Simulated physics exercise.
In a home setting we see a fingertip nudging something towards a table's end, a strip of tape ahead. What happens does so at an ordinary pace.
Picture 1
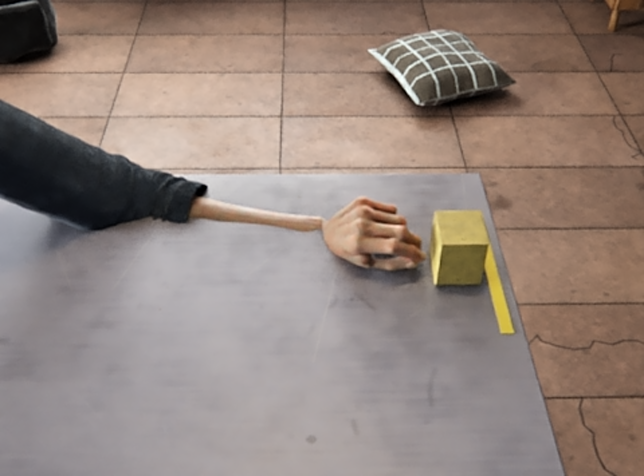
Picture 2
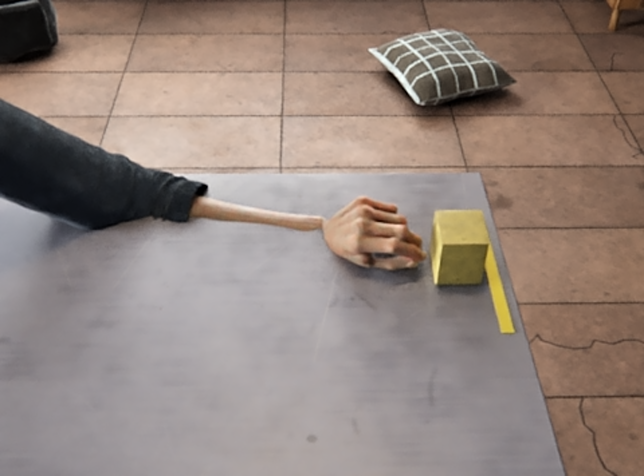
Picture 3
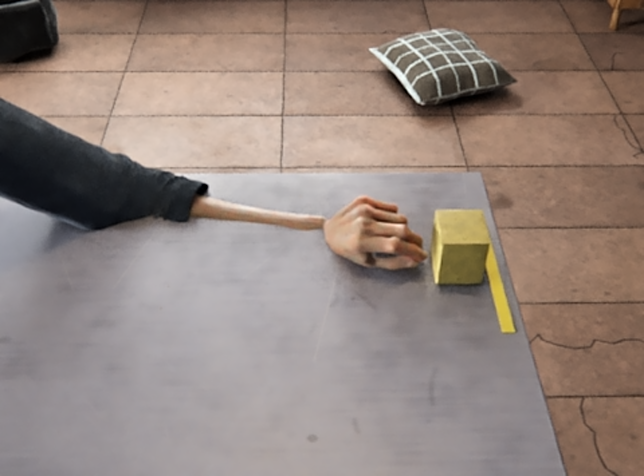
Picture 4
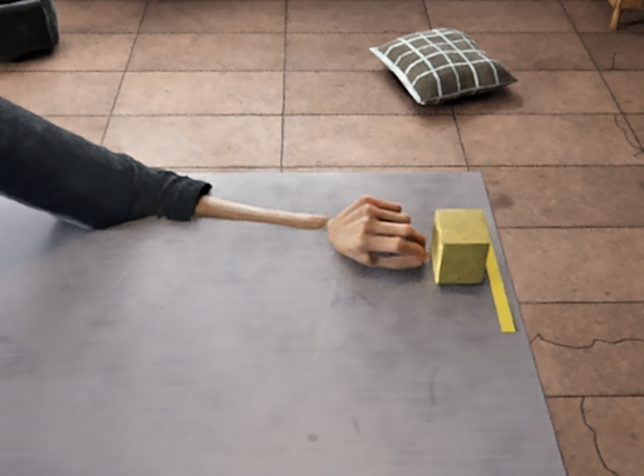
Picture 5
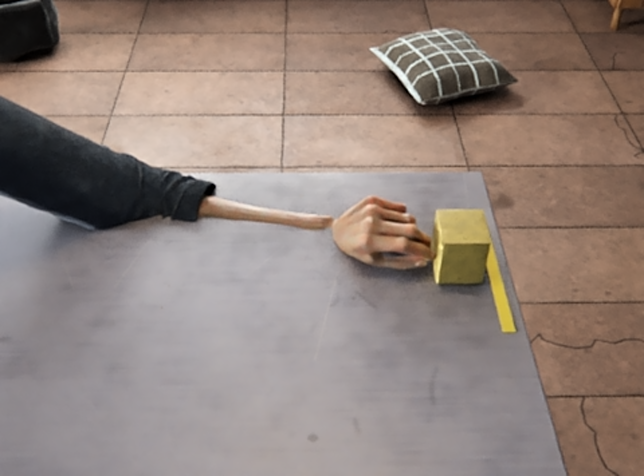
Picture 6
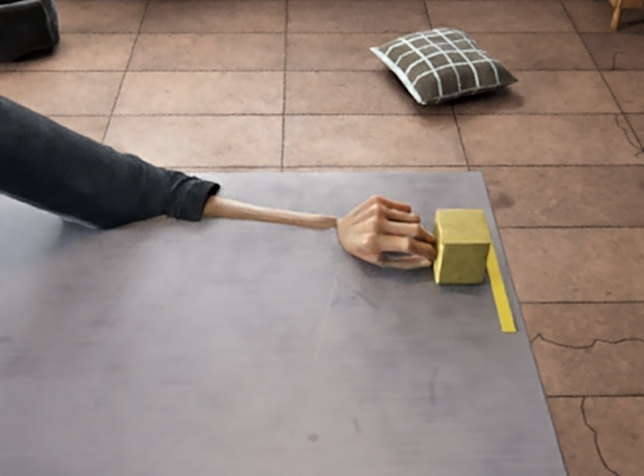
A dark-sleeved arm reaches in from the left across a grey tabletop, seen from above at an angle in a home with brown tiled flooring. A yellow block sits near the table's right edge beside a yellow tape strip, with a checked grey-and-white cushion on the floor behind. The curled hand inches right until its fingers meet the block, which barely shifts, while the view stays still.
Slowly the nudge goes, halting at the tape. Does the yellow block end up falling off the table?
Yes, it falls off.
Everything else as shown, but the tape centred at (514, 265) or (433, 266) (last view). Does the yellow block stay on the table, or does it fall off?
Try one: It is lost over the side; try two: It never leaves the tabletop.
Then, 0.96 s past the last view, yellow block leaning 51° off how it started near (540, 261).
Then, 1.20 s past the last view, yellow block in the air near (527, 434).
Finally, the yellow block falls off the table.
